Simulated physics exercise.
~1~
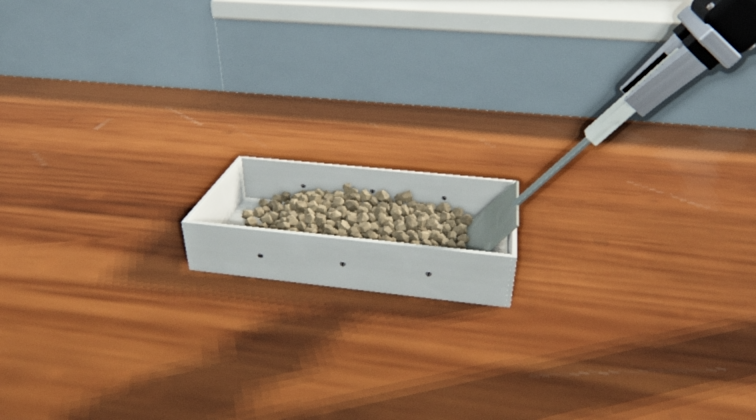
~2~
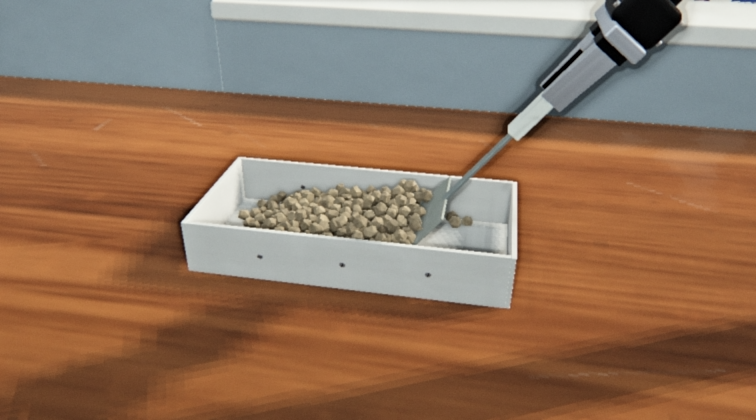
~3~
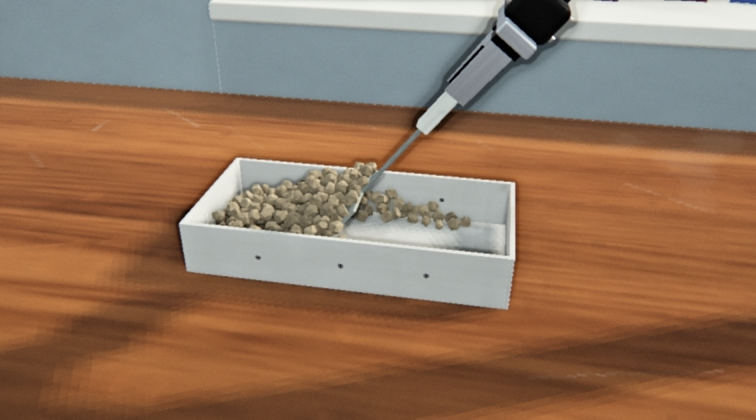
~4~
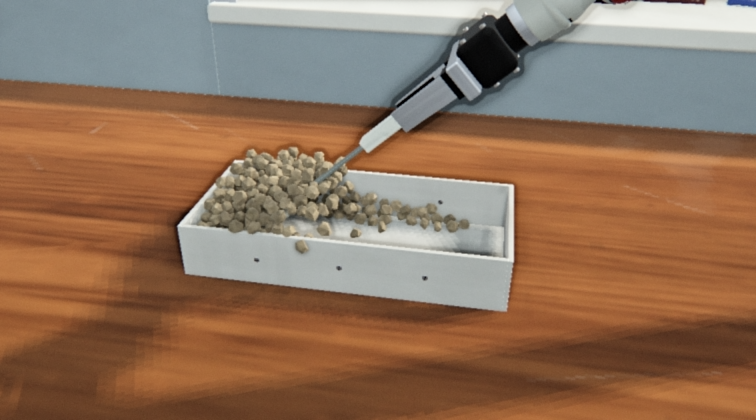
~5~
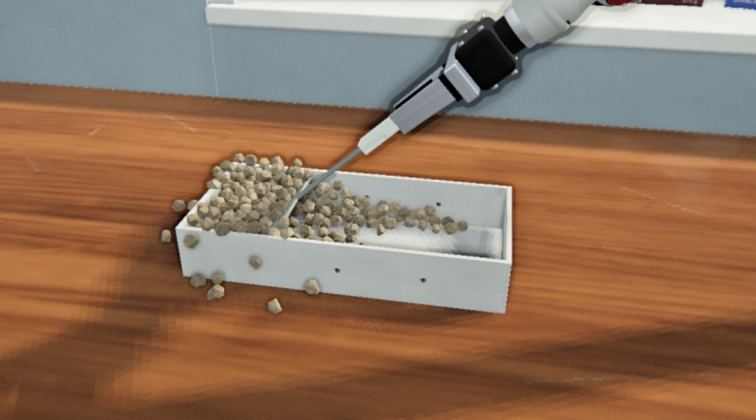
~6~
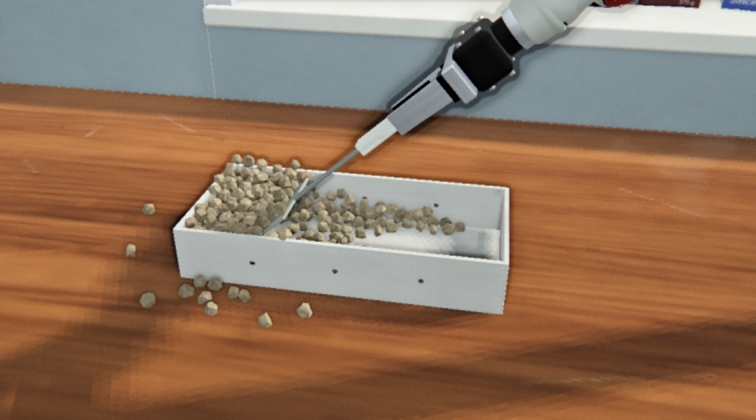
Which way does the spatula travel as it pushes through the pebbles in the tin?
The spatula moves to the left, pushing the pebbles toward the left end of the tin.
